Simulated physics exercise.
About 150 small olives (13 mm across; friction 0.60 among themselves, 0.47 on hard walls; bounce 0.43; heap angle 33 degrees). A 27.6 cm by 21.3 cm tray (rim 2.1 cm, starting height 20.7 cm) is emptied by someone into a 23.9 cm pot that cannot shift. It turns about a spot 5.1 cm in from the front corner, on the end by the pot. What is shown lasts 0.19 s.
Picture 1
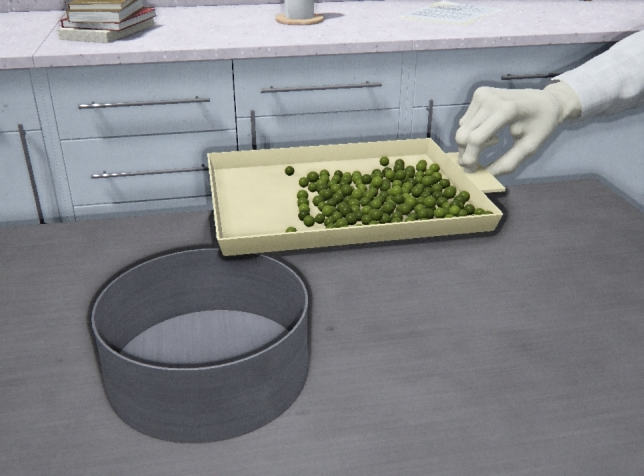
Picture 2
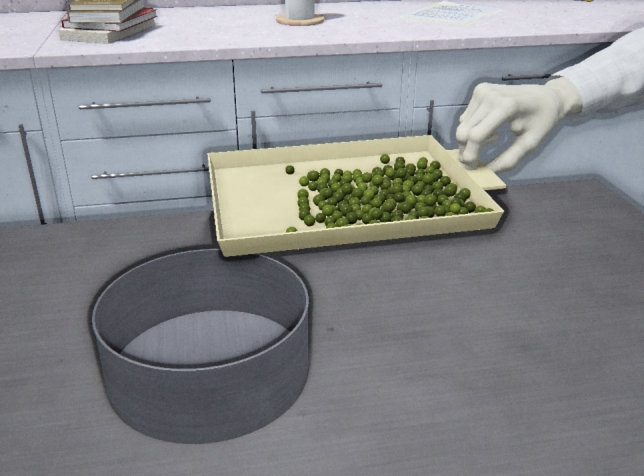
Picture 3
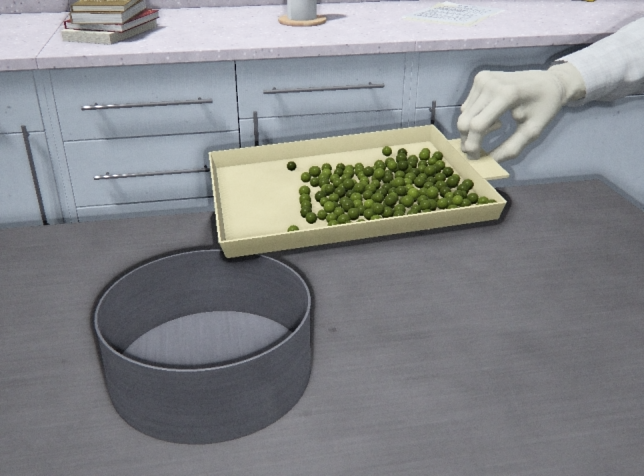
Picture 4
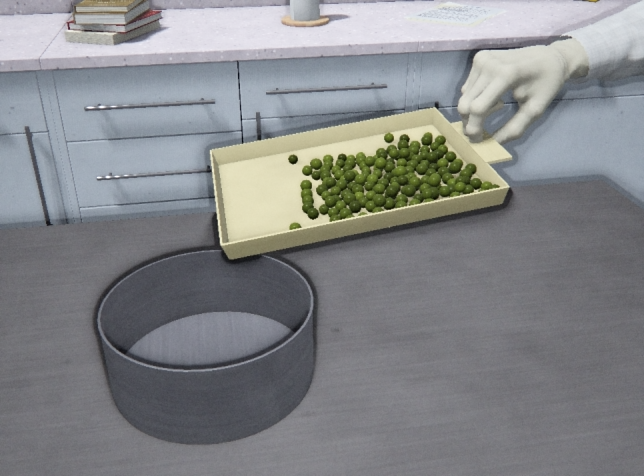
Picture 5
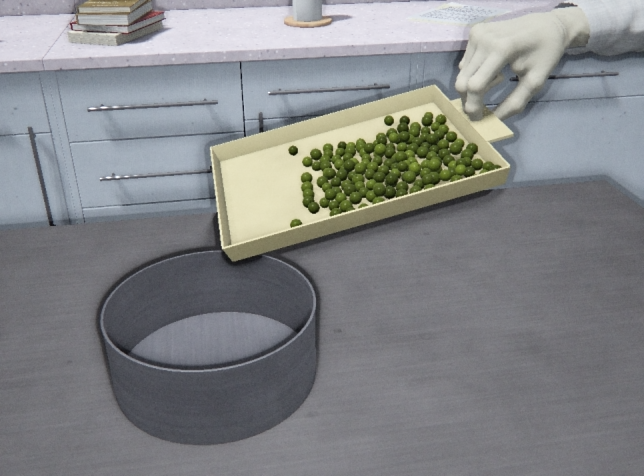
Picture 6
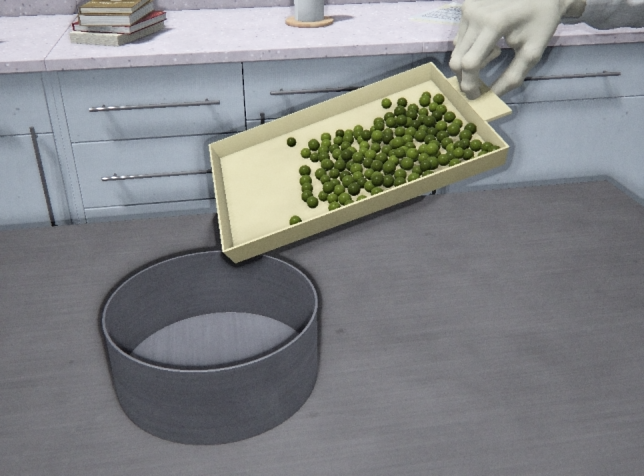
In the video, a gloved hand at the right raises the handle end of a cream tray of small green olives, tilting it steadily toward the left above a round gray pot, while the olives stay bunched on the tray.
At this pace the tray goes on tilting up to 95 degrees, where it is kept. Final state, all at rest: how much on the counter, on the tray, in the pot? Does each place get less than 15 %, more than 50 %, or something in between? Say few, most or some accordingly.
Counter: Some. Tray: Few. Pot: Most.
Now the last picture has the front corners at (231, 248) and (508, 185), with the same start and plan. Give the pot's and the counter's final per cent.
Pot 60, counter 40.
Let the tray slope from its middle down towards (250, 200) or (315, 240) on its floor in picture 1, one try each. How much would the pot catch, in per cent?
Roughly 75 % for the first direction, roughly 45 % for the second.
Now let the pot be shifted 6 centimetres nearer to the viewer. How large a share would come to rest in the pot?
I'd say some 95 per cent would end up there.
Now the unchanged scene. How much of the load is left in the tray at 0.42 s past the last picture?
I'd put it at roughly 80 per cent.
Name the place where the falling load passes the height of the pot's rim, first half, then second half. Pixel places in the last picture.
Around (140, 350), then around (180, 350).
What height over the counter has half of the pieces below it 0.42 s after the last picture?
Roughly 22 cm above the counter.
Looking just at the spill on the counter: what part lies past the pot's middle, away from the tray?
That comes to roughly 100 percent.
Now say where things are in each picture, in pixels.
The first frame shows tray tilt 0 degrees, front corners at (223, 237) and (496, 212); middle of the pieces at (384, 197); pot at (202, 301).
The second frame shows tray tilt 1 degrees, front corners at (223, 237) and (497, 210); middle of the pieces at (385, 195).
The third frame shows tray tilt 4 degrees, front corners at (225, 239) and (499, 200), lowest corner left front; middle of the pieces at (387, 189).
The fourth frame shows tray tilt 8 degrees, front corners at (226, 241) and (502, 185), lowest corner left front; middle of the pieces at (389, 178).
The fifth frame shows tray tilt 14 degrees, front corners at (227, 244) and (503, 165), lowest corner left front; middle of the pieces at (389, 164).
The sixth frame shows tray tilt 19 degrees, front corners at (228, 247) and (501, 146), lowest corner left front; middle of the pieces at (387, 151); pot at (212, 303).
Then, 0.25 s after the last picture, tilt 57 degrees; the tray holds 100 %, the pot 0 %.
Then, 0.42 s after the last picture, tilt 83 degrees; the tray holds 80 %, the pot 0 %.
Then, 0.71 s after the last picture, tilt 95 degrees; the tray holds 5 %, the pot 65 %.
In the end, counter 25 %, tray 0 %, pot 75 %.
